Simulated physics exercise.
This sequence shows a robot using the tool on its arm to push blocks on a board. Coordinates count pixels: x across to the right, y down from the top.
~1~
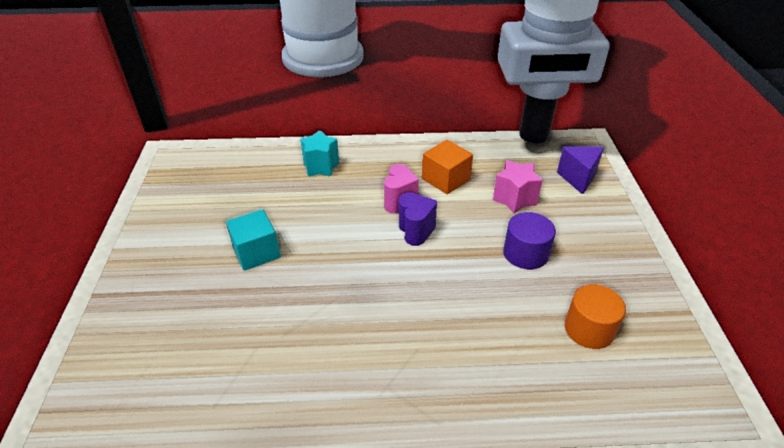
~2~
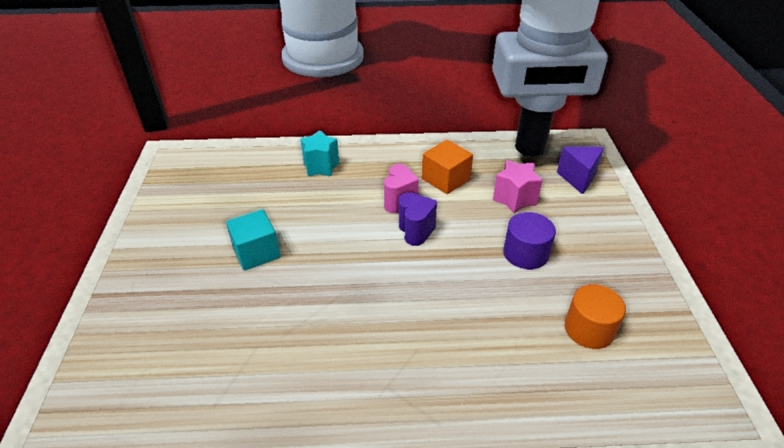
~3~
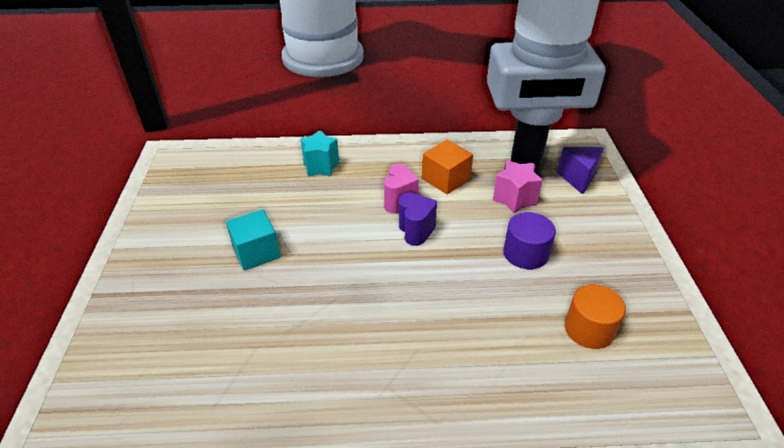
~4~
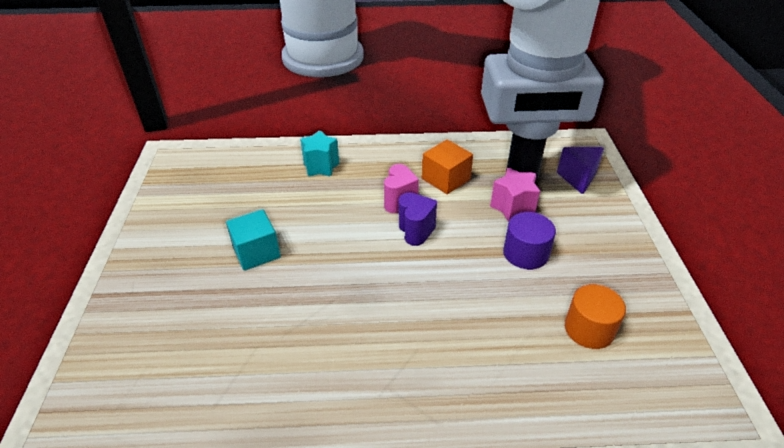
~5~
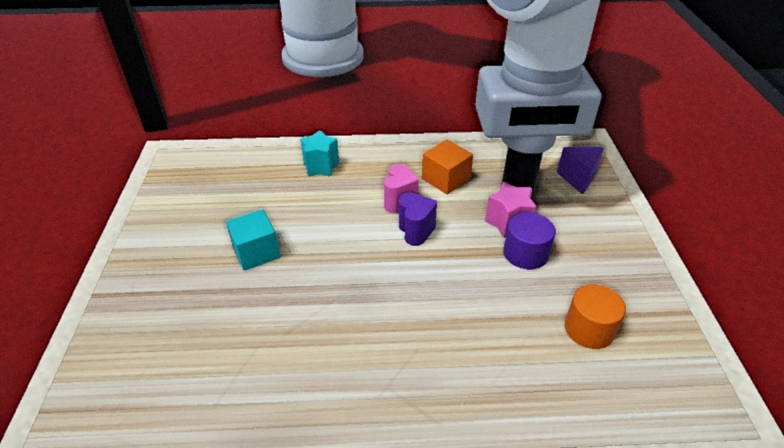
In the video, a robot arm above a wooden board of colourful blocks lowers its black tool behind a pink star, then pushes the star a short way toward the purple circular block while the other blocks stay still.
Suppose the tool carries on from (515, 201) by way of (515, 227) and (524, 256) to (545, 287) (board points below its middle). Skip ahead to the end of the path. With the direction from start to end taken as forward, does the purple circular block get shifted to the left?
No - that is not the case.
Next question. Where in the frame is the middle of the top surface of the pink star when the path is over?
It ends at (535, 284).
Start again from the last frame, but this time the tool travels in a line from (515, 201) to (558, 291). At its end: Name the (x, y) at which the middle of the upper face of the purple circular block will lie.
At the end it should sit near (517, 310).
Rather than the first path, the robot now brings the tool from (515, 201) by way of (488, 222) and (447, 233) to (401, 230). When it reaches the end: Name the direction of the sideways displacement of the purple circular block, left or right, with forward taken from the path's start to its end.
Its shift is leftward.
What follows on the original path. One third of the way, tool at (518, 215); pink star at (513, 224); purple circular block at (536, 254).
Two thirds of the way, tool at (528, 243); pink star at (522, 255); purple circular block at (543, 288).
At the end, tool at (549, 274); pink star at (535, 284), turned 15° clockwise; purple circular block at (547, 323); orange circular block still.
